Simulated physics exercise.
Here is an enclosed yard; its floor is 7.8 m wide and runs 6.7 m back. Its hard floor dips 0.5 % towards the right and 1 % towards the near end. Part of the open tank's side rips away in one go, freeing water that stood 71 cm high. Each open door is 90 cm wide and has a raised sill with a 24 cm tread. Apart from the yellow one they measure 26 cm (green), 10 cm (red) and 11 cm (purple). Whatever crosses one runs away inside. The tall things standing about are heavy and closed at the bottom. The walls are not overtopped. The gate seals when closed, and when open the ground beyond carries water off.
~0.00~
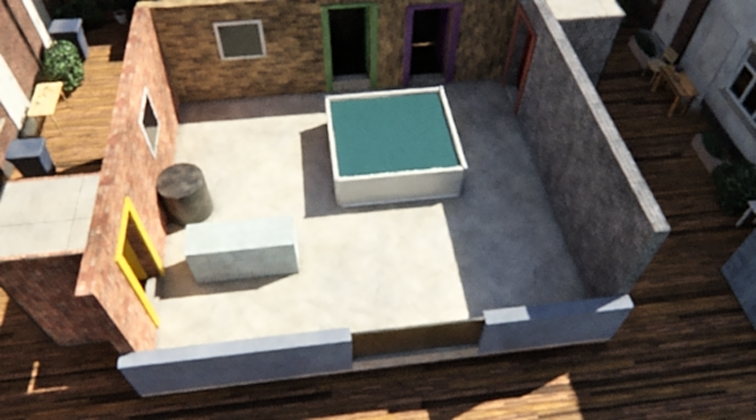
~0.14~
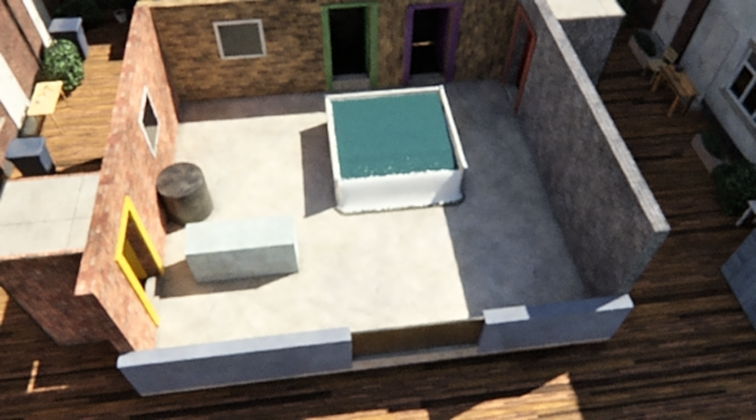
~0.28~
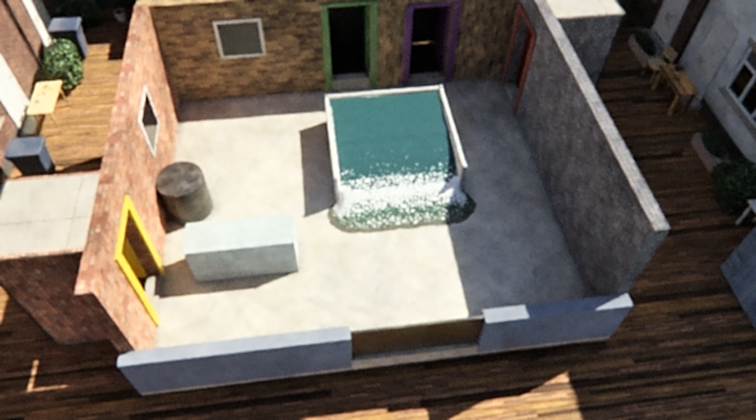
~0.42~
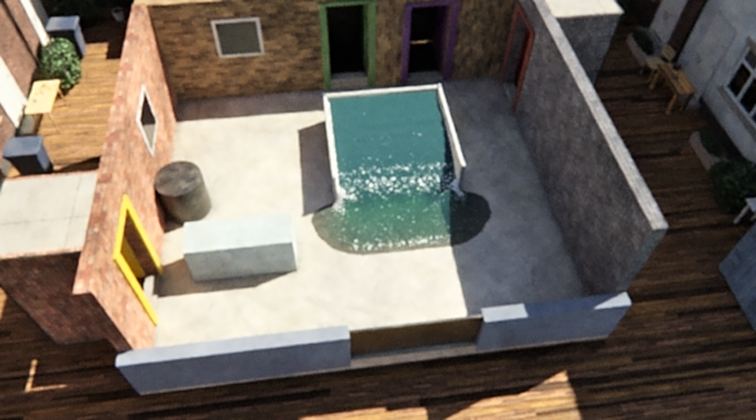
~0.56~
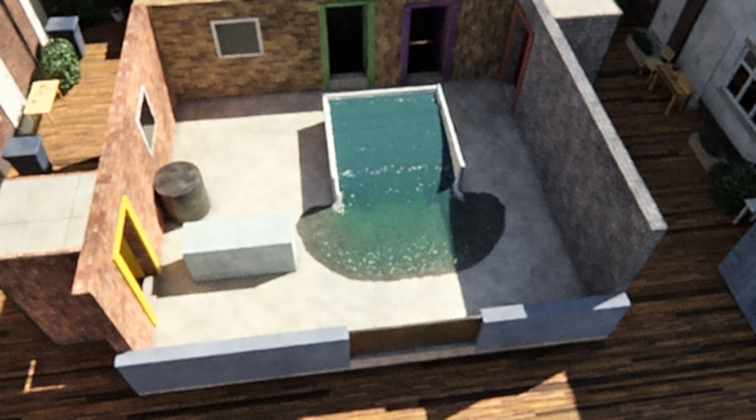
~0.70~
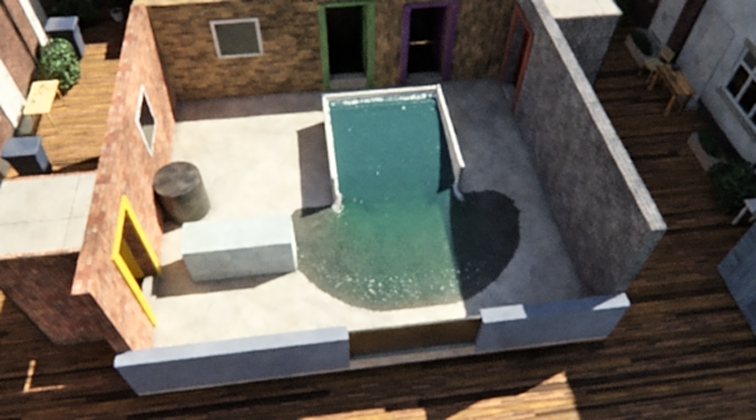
In a walled yard, water bursts from an open tank's near side and spreads across the floor.
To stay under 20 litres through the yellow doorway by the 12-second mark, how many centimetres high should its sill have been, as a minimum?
About 20 cm.
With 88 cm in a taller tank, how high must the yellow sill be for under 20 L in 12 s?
Then roughly 25 cm.
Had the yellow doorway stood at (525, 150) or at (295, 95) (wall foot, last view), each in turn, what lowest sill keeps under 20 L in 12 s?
About 7.5 and 6.5 cm.
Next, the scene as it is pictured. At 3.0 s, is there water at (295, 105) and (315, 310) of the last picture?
In that order: Dry, wet.
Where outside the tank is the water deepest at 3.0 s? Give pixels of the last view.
Around (582, 320).
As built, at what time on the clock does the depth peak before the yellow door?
At about 4.5 s.
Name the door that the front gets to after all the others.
It is the green one.
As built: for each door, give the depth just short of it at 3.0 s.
Depths in cm: Green 0, red 0, purple 0, yellow 12.
After 1.4 s water covers 35 % of the floor, deepest (45 cm) near (415, 340); it has not reached the yellow door.
After 3.0 s water covers 45 % of the floor, deepest (48 cm) near (582, 320); 12 cm at the yellow door, 0 litres in over its 7 cm sill.
After 12.0 s water covers 100 % of the floor, deepest (20 cm) near (167, 203); 8 cm at the yellow door, 256 litres in over its 7 cm sill.
At the yellow door as built, the water arrived by 2.9 s and peaked near 23 cm at 4.4 s.
With a sill of 17.5 cm, 36 litres would have come in within the 12 s; with 24 cm, 4 litres. So under 20 litres takes about 20 cm.
